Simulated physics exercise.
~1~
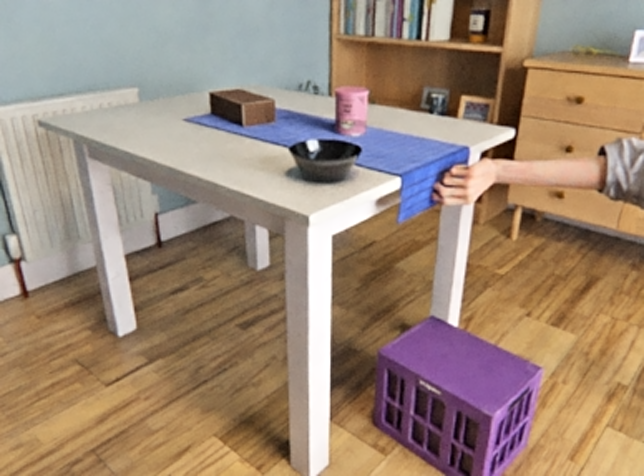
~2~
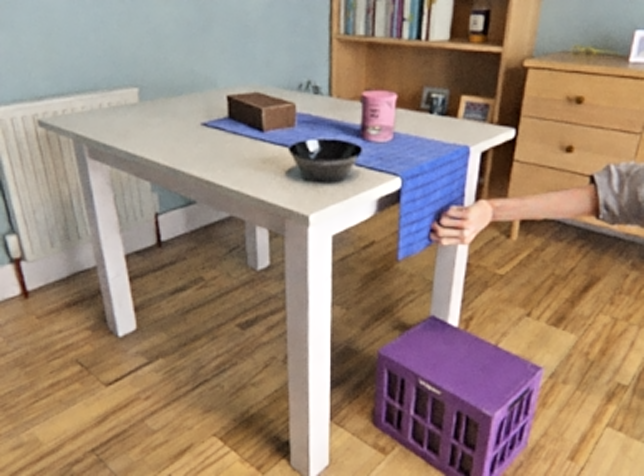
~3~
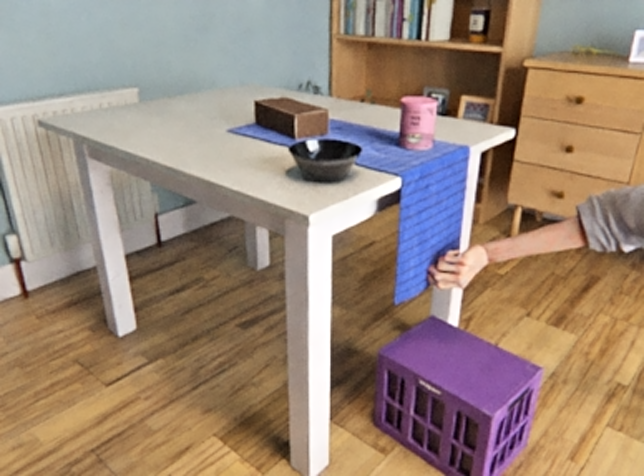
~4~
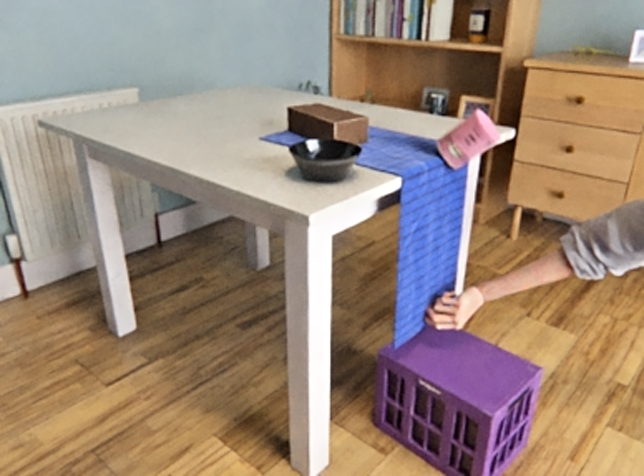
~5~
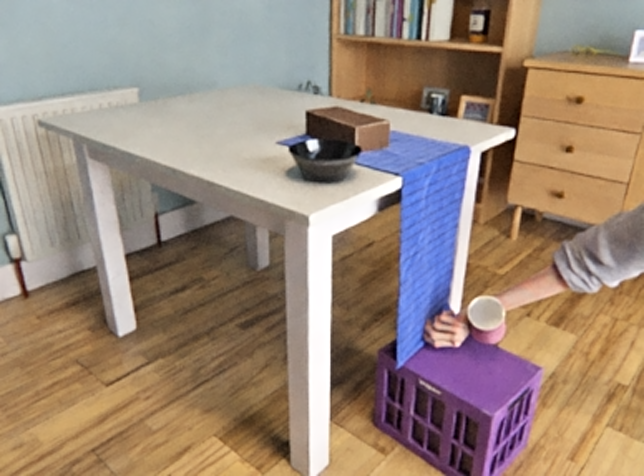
At the start, a hand at the right grips the end of a blue cloth on a white table, which holds a brown brick, a pink tin and a black bowl, with a purple crate on the floor below. The hand draws the cloth down over the table's edge, and the brick and upright tin ride along to the right. As the hem reaches the crate, the tin tilts over the edge. It then drops, ending overturned down by the hand at the crate. The brick and the bowl remain on the table, the bowl never having shifted.
